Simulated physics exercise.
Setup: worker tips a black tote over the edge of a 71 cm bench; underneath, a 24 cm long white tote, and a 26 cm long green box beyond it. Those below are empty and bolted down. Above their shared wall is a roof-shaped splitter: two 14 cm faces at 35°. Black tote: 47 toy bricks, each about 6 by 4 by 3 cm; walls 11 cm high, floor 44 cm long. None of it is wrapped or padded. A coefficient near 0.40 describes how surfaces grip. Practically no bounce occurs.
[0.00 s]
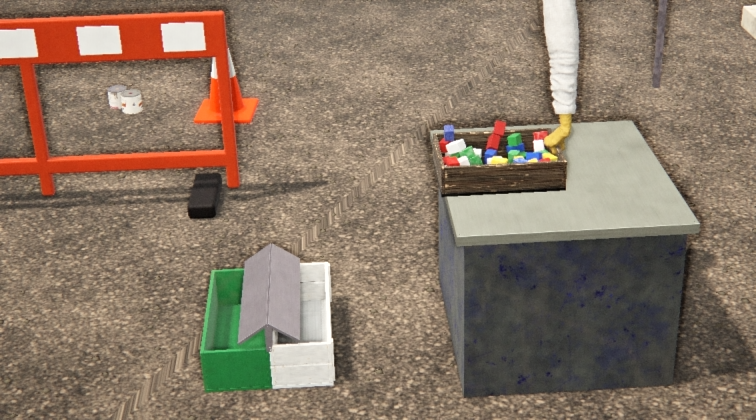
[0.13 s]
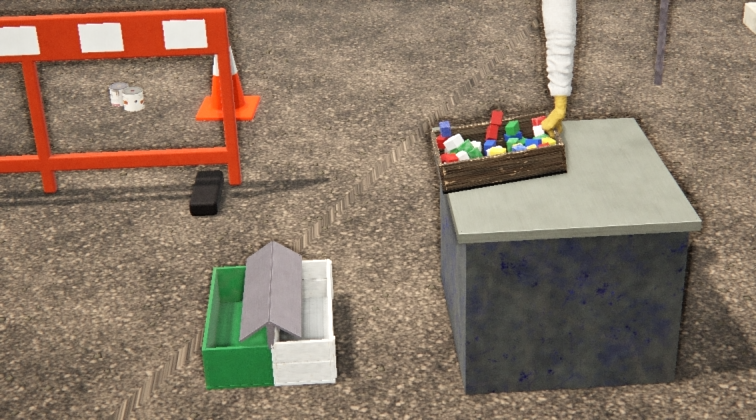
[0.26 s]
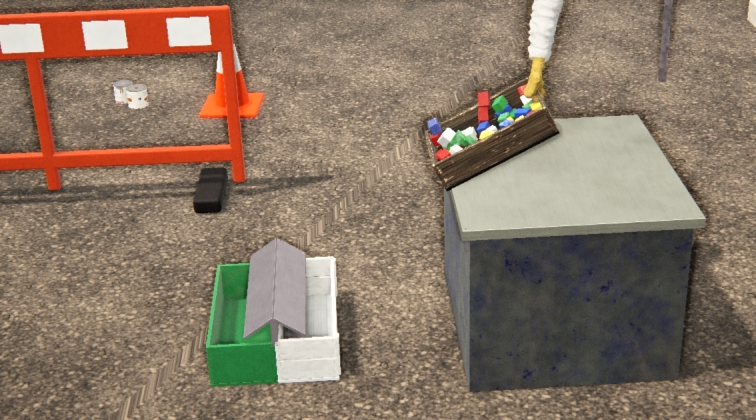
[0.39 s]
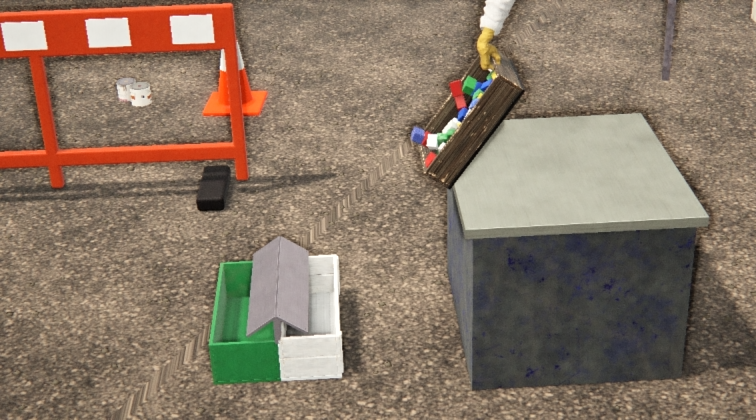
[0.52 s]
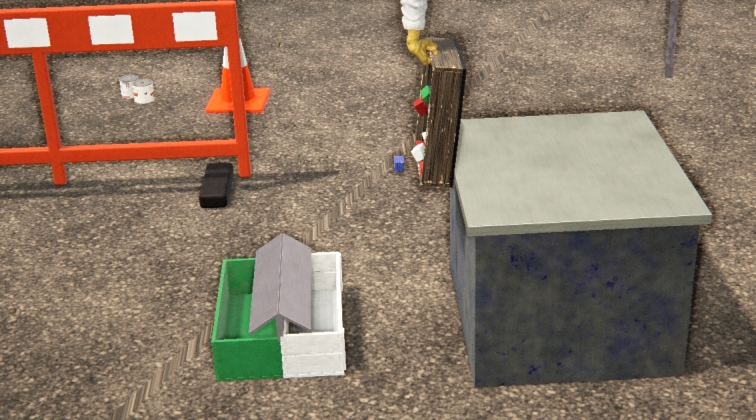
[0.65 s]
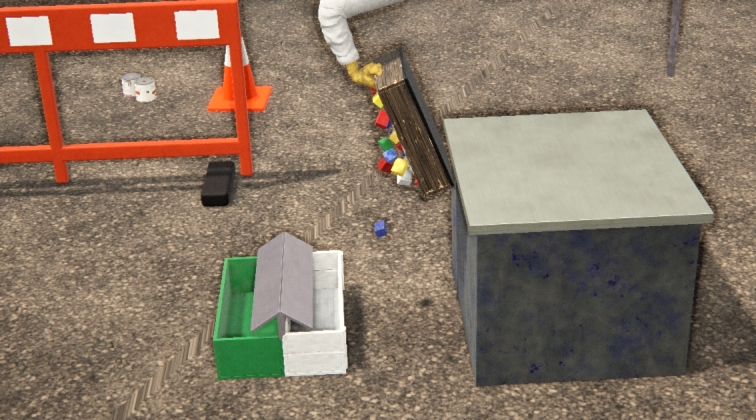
A gloved hand tipping a dark wooden box of toy bricks leftward past upright at a bench's edge, bricks starting to drop out.
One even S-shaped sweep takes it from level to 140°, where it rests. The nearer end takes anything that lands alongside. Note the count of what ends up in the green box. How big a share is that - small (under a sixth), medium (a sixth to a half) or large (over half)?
A small share.
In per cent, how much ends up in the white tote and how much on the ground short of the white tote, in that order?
About 40 and 55 per cent.
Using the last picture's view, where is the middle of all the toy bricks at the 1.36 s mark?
Estimated centre in the last picture: (351, 320).
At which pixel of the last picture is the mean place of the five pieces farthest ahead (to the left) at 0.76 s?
Centre approx. at (334, 166) px.
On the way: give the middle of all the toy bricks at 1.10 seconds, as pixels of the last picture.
(351, 318).
After 0.76 s, tilt 129°; 12 still in the black tote, 1 on the ground short of the white tote and 34 in the air.
After 0.91 s, tilt 140°; 9 in the white tote, 3 on the ground short of the white tote and 35 in the air.
After 1.10 s, tilt 140°; 14 in the white tote, 20 on the ground short of the white tote, 1 on the ground beyond the green box and 12 in the air.
Outcome (at 1.36 s), 19 in the white tote, 26 on the ground short of the white tote and 2 on the ground beyond the green box. Asked share, 0 of 47, 0 per cent.
